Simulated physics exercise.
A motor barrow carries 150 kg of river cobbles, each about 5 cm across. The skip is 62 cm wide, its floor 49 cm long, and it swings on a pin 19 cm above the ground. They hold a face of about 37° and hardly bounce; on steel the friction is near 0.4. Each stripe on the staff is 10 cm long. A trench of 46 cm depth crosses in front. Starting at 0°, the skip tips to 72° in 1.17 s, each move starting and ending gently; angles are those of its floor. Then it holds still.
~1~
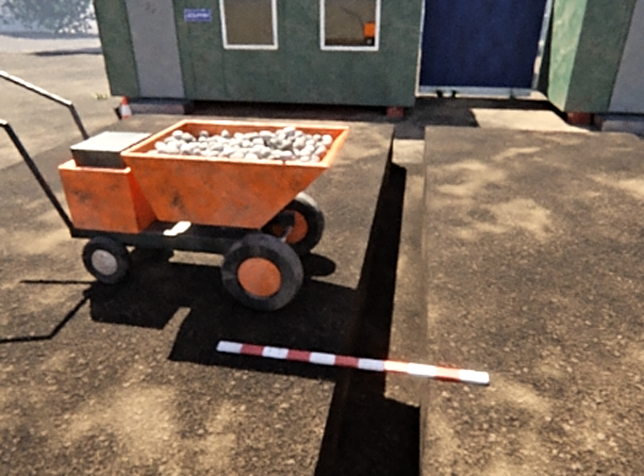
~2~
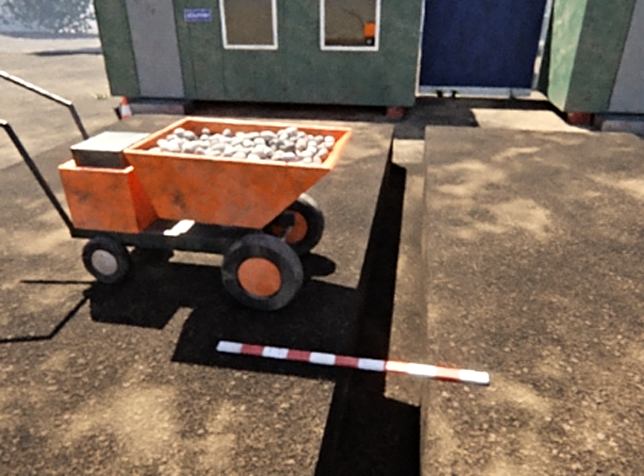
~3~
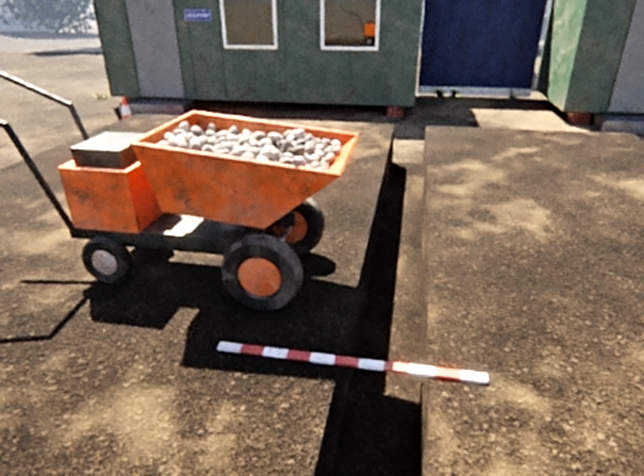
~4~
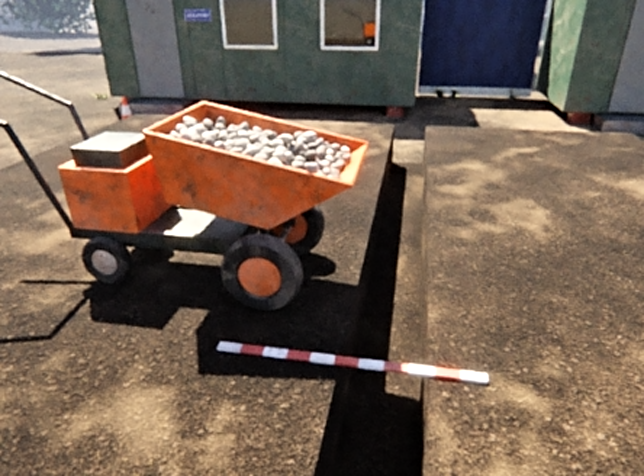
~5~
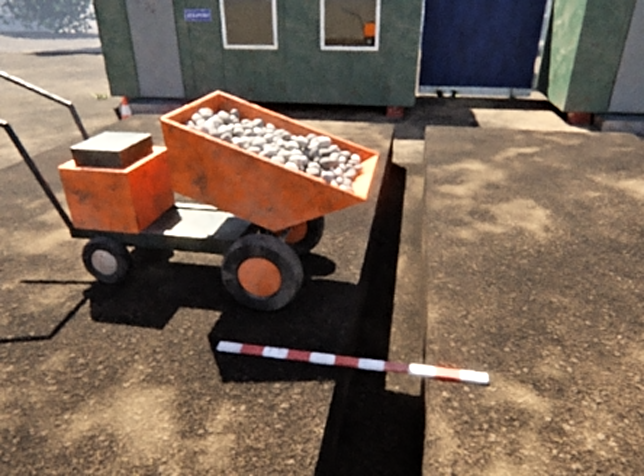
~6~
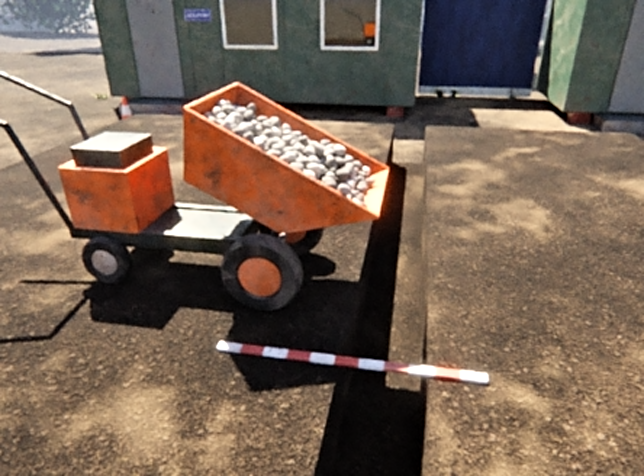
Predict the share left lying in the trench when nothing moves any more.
Some 60 per cent of it.
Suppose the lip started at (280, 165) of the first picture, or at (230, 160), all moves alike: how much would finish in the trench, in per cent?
Near 100 per cent from the first place, 55 from the second.
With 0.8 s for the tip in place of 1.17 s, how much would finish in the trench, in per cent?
It would be near 55 per cent.
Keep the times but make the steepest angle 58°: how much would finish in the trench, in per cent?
In that case some 55 per cent.
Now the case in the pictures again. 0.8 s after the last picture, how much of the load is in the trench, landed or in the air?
Some 25 per cent.
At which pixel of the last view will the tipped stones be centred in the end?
Near (416, 342).
Then, 0.4 s after the last picture the floor is at 61°, 100 % in the skip; the foremost stones are at (407, 257).
Then, 0.8 s after the last picture the floor is at 72°, 54 % in the skip, 23 % in the trench, 23 % past the trench; the foremost stones are at (505, 288).
Then, 1.1 s after the last picture the floor is at 72°, 18 % in the skip, 41 % in the trench, 41 % past the trench; the foremost stones are at (597, 298).
Then, 3.1 s after the last picture the floor is at 72°, 0 % in the skip, 60 % in the trench, 40 % past the trench; the foremost stones are at (637, 288).
